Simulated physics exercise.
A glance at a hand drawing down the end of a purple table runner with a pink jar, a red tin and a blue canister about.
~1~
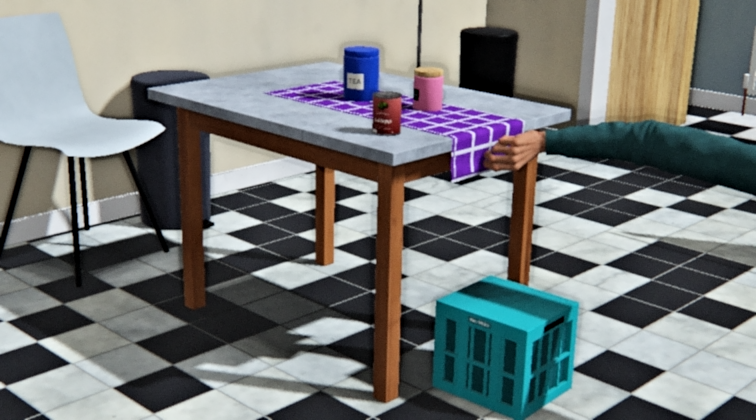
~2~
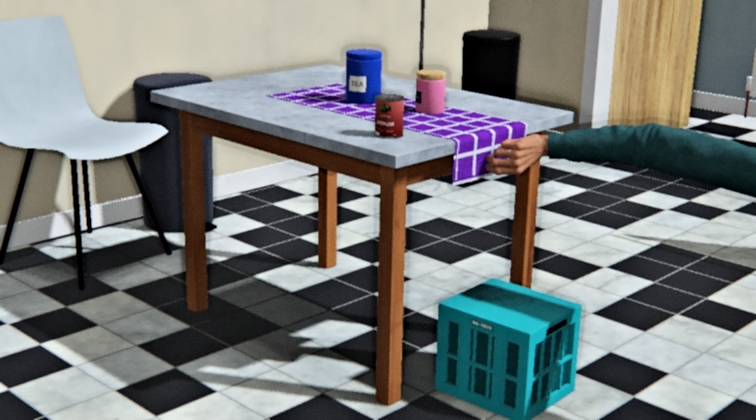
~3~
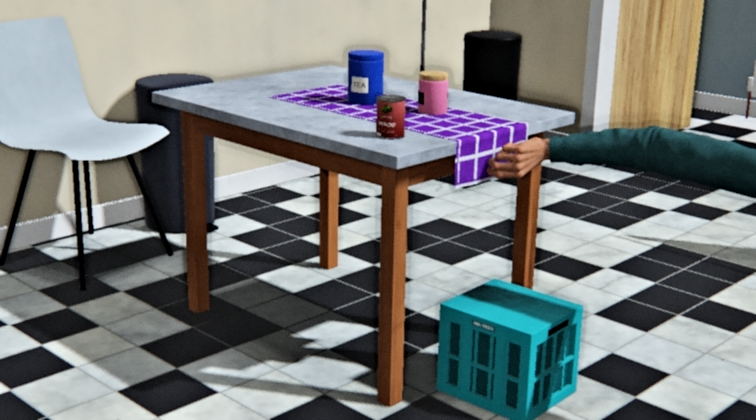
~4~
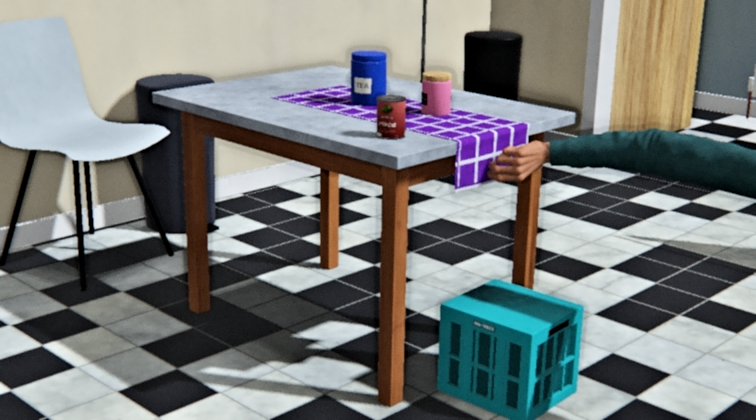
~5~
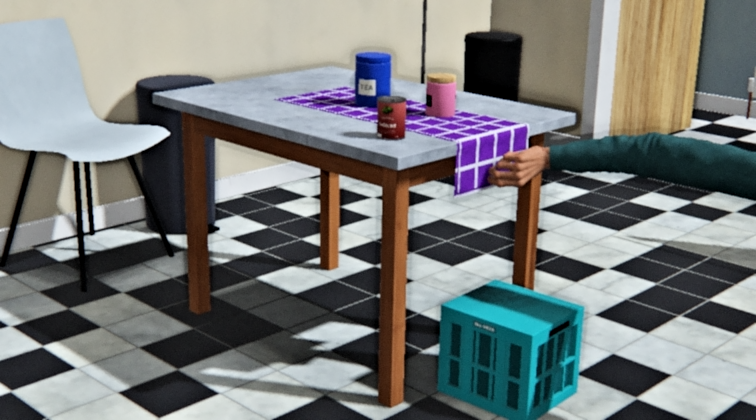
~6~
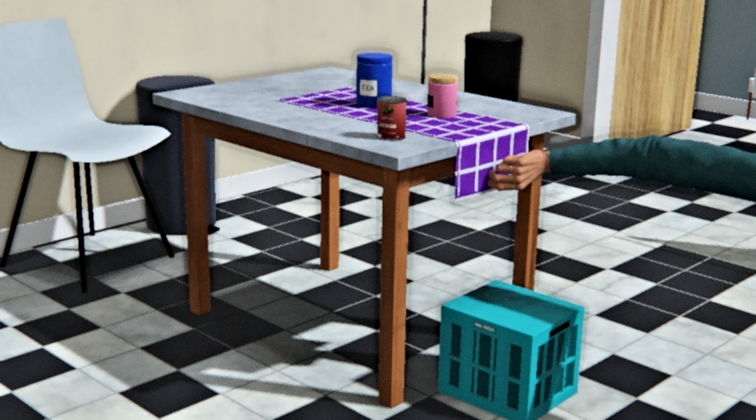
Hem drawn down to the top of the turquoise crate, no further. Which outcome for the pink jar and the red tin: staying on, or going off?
Pink jar, going off; red tin, staying on.
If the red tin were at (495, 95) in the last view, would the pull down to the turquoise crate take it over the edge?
It just doesn't come off.
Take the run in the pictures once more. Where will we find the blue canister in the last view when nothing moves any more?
(455, 97).
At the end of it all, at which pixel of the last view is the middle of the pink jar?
It comes to rest around (541, 270).
Then, 0.56 s after the last picture, hem going down; jar carried along near (465, 100); tin unmoved.
Then, 1.44 s after the last picture, hem going down; jar carried along near (506, 109); tin unmoved.
Then, 2.10 s after the last picture, hem on the crate; jar down below near (540, 270); tin unmoved.
At rest, hem on the crate; jar down below near (540, 270); tin unmoved. The pink jar falls off and the red tin remains up there.
